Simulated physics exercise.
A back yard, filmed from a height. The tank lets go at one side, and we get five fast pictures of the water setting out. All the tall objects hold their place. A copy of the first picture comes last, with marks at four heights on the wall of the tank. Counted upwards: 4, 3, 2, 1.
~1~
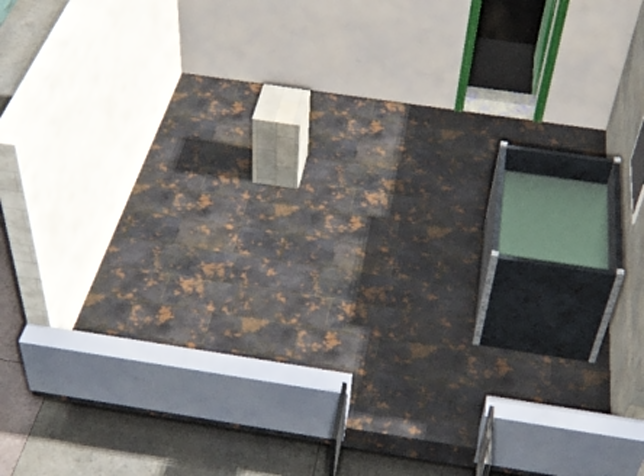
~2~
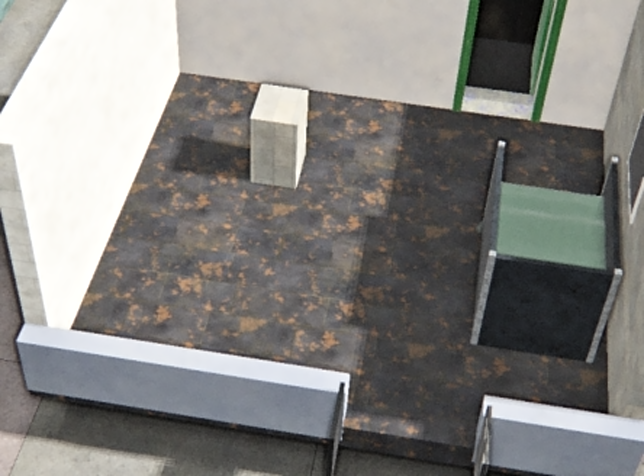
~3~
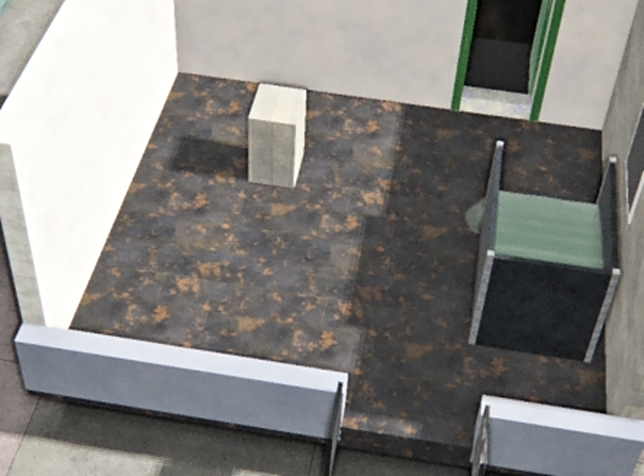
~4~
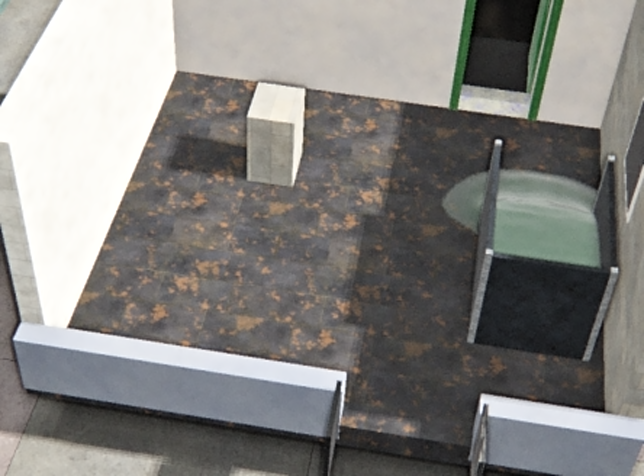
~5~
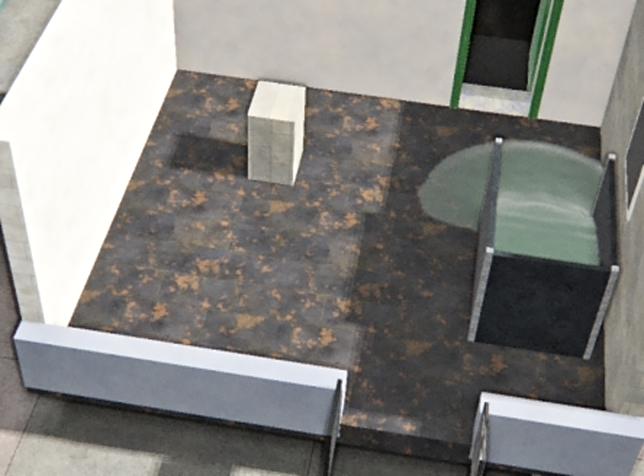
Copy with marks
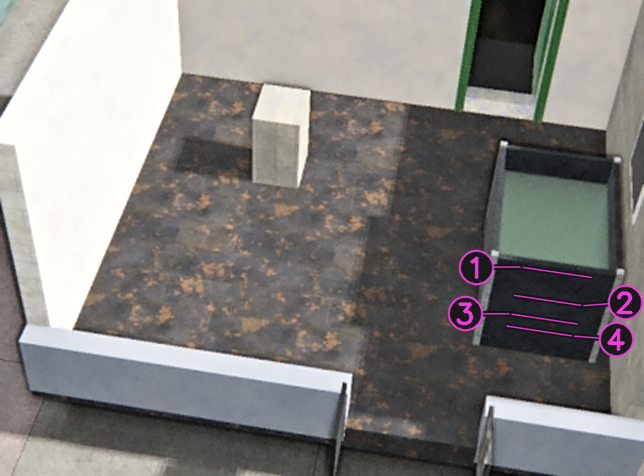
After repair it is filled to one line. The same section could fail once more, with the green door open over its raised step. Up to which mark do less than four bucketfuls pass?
Go for 3.
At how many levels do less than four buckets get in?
Two of the four.
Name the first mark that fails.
It is 2.
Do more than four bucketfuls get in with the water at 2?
Yes.
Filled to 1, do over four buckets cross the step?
Yes, it does.
On the marked copy, 1 at (556, 272); 2 at (548, 300); 3 at (543, 318); 4 at (540, 331); from the bottom up 4, 3, 2, 1.
Choosing 1, dozens of bucketfuls pour in.
Choosing 2, about 11 bucketfuls get in.
Choosing 3, a bucket or two gets in.
Choosing 4, nothing gets over.
